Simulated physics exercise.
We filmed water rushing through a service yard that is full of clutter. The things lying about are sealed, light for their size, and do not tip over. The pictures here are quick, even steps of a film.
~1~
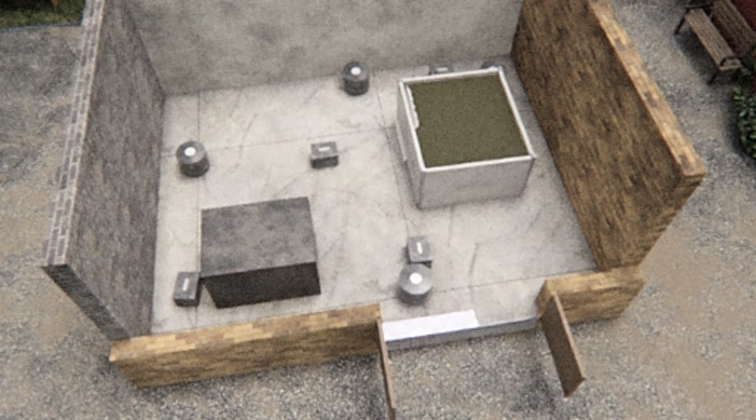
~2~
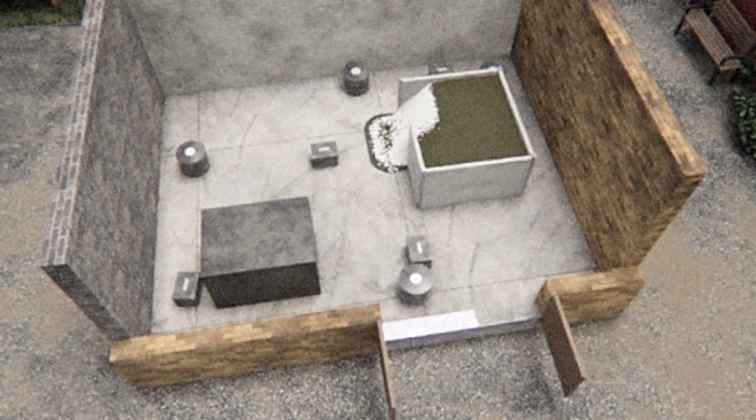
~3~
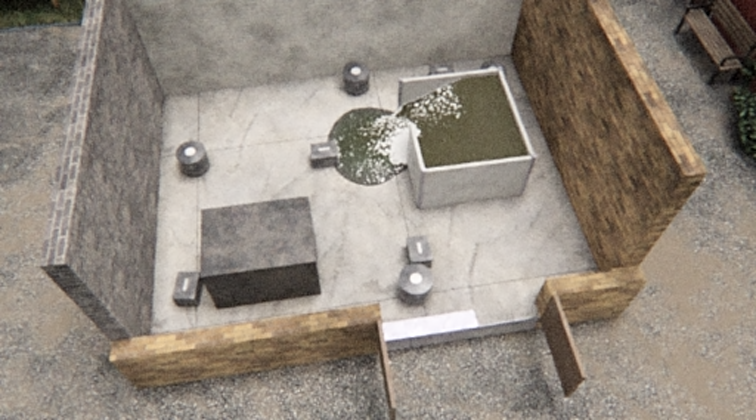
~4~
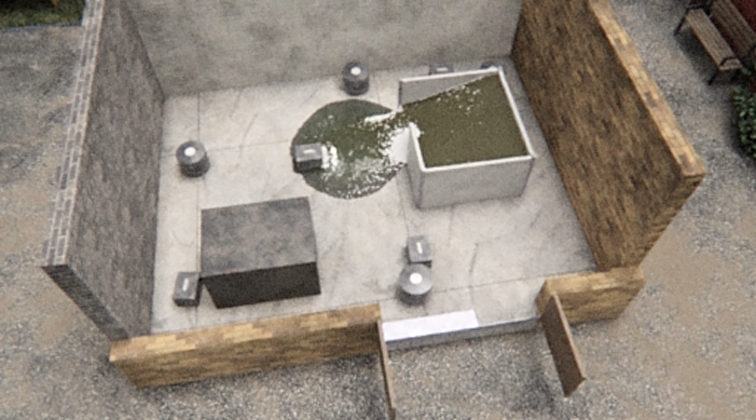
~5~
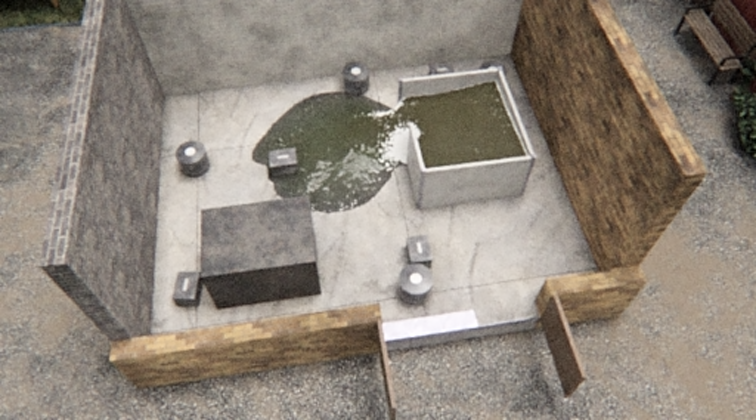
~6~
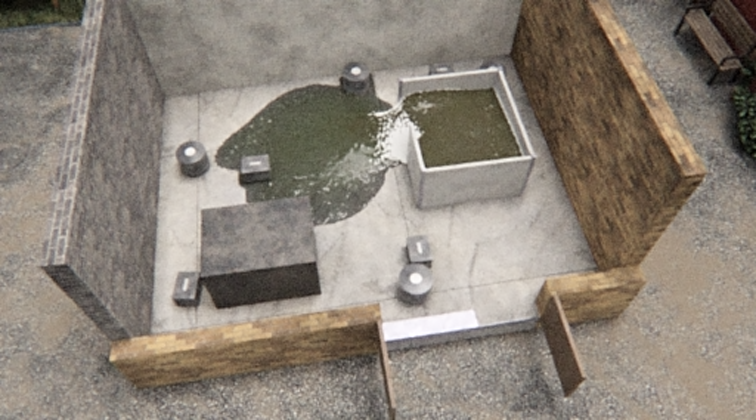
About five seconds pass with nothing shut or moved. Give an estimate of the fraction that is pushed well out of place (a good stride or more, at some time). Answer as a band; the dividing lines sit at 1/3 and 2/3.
1/3 to 2/3.
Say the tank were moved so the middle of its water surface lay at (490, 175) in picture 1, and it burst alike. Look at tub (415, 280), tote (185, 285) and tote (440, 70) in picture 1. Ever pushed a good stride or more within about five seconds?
First displaced far, then displaced far, then never went far.
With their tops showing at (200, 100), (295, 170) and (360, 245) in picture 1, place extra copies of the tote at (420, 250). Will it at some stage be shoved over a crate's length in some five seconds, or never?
Copy one: Slides well clear; copy two: Slides well clear; copy three: Barely shifts.
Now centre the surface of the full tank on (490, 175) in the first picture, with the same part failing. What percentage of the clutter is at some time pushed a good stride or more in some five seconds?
By my reckoning, about 60 per cent.
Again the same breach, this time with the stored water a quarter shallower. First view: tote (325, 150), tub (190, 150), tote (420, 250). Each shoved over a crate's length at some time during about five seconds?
As asked: Went the distance, went the distance, fell short.
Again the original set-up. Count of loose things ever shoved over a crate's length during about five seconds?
My count comes to 3.
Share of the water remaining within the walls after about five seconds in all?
About 100 percent.
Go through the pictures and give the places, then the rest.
A tote at (324, 150), on the bottom; a tub at (356, 71), on the bottom; 0 of 8 have shifted, in the first picture.
A tote at (324, 150) rests on the ground; a tub at (356, 71), on the bottom; 0 of 8 have shifted, in the second picture.
A tote at (324, 150), on the bottom; a tub at (356, 71), on the bottom; 0 of 8 have shifted, in the third picture.
A tote at (309, 152) rests on the ground, close to its start; a tub at (356, 71), on the bottom; 1 of 8 have shifted, in the fourth picture.
A tote at (283, 157) rests on the ground, a stride from its start; a tub at (356, 71), on the bottom; 1 of 8 have shifted, in the fifth picture.
A tote at (255, 164), on the bottom, a stride from its start; a tub at (356, 71) rests on the ground; 1 of 8 have shifted, in the sixth picture.
A moment on, 1 of 8 are well off their spots; 0 afloat.
Next, 1 of 8 are well off their spots; 2 afloat.
Later, 1 of 8 are well off their spots; 3 afloat.
In the end, 3 of 8 are well off their spots, and 3 have been at some point; 3 afloat.
